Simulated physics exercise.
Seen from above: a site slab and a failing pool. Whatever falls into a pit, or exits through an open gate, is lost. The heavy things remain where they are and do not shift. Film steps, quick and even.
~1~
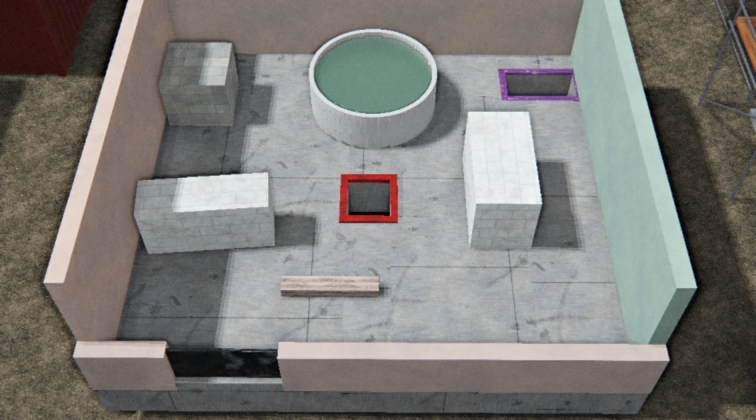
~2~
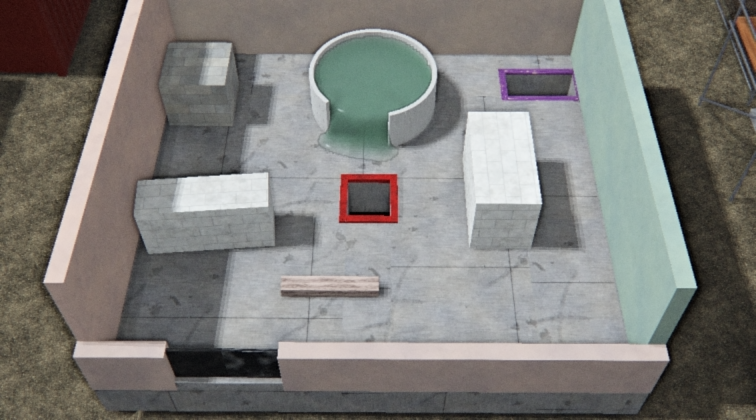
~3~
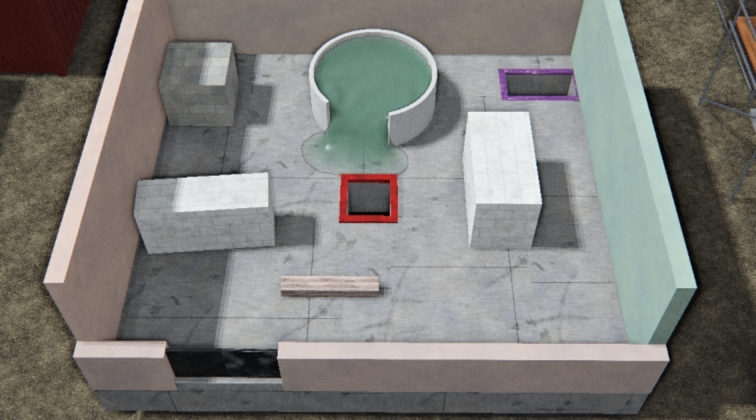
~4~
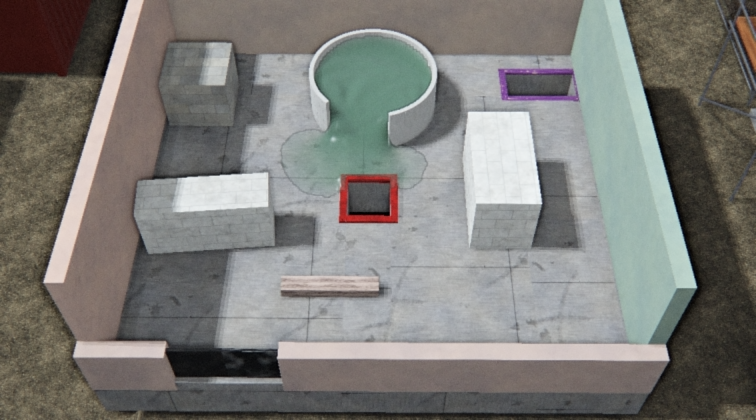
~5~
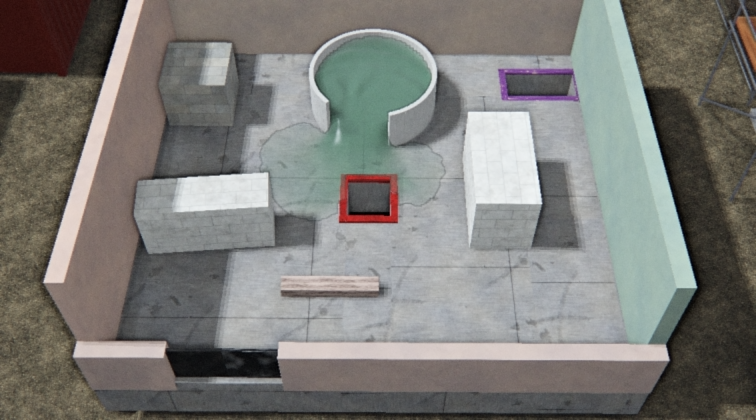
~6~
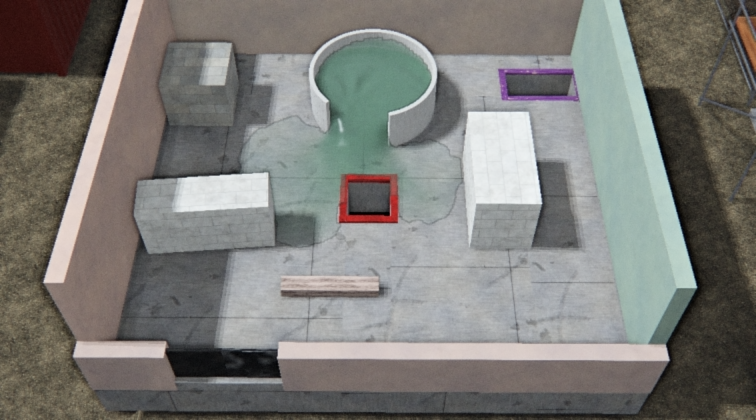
Green water pouring from a gap in a round white tank, spreading across a grey slab around a red-framed square opening.
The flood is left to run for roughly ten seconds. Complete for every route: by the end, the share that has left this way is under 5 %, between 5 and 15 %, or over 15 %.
By the end, the share via the gate is under 5 %; the share via the purple pit is under 5 %; the share via the red pit is over 15 %.
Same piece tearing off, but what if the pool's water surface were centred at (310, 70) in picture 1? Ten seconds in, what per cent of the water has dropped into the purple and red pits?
Shares - purple: 2 in a hundred; red: 4 in a hundred.
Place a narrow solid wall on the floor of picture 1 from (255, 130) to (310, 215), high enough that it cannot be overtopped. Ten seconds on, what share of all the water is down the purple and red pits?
I'd say the purple pit takes roughly 0 %, the red pit roughly 40 %.
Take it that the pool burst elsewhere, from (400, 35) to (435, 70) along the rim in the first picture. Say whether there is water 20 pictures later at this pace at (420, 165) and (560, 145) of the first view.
In order, I'd call them parched and drenched.
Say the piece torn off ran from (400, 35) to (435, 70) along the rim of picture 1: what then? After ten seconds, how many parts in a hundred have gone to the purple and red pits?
Purple 75 %, red 0 %.
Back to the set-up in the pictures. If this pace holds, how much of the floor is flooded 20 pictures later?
I'd say close to 45 per cent.
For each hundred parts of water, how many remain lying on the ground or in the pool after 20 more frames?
The share not yet gone is roughly 76 percent.
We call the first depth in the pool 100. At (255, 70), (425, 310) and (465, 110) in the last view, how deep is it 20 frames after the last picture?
0, 0, 0 %.
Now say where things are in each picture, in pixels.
The first frame shows the round tank at (373, 75) is whole and still.
In the second frame, the front is at (395, 149), out from the gap at (357, 134).
In the third frame, the front is at (403, 165), out from the gap at (357, 136).
In the fourth frame, the front is at (294, 178), out from the gap at (357, 137).
In the fifth frame, the front is at (291, 209), out from the gap at (357, 137).
In the sixth frame, water pours out at (357, 136) and has run to (278, 236).
A moment on, water covers 20 % of the floor; the gate 0 %, the purple pit 0 %, the red pit 10 %.
Next, water covers 35 % of the floor; the gate 0 %, the purple pit 0 %, the red pit 17 %.
Then, water covers 45 % of the floor; the gate 0 %, the purple pit 0 %, the red pit 24 %.
Later, water covers 65 % of the floor; the gate 0 %, the purple pit 0 %, the red pit 29 %.
In the end, water covers 85 % of the floor; the gate 0 %, the purple pit 0 %, the red pit 31 %.
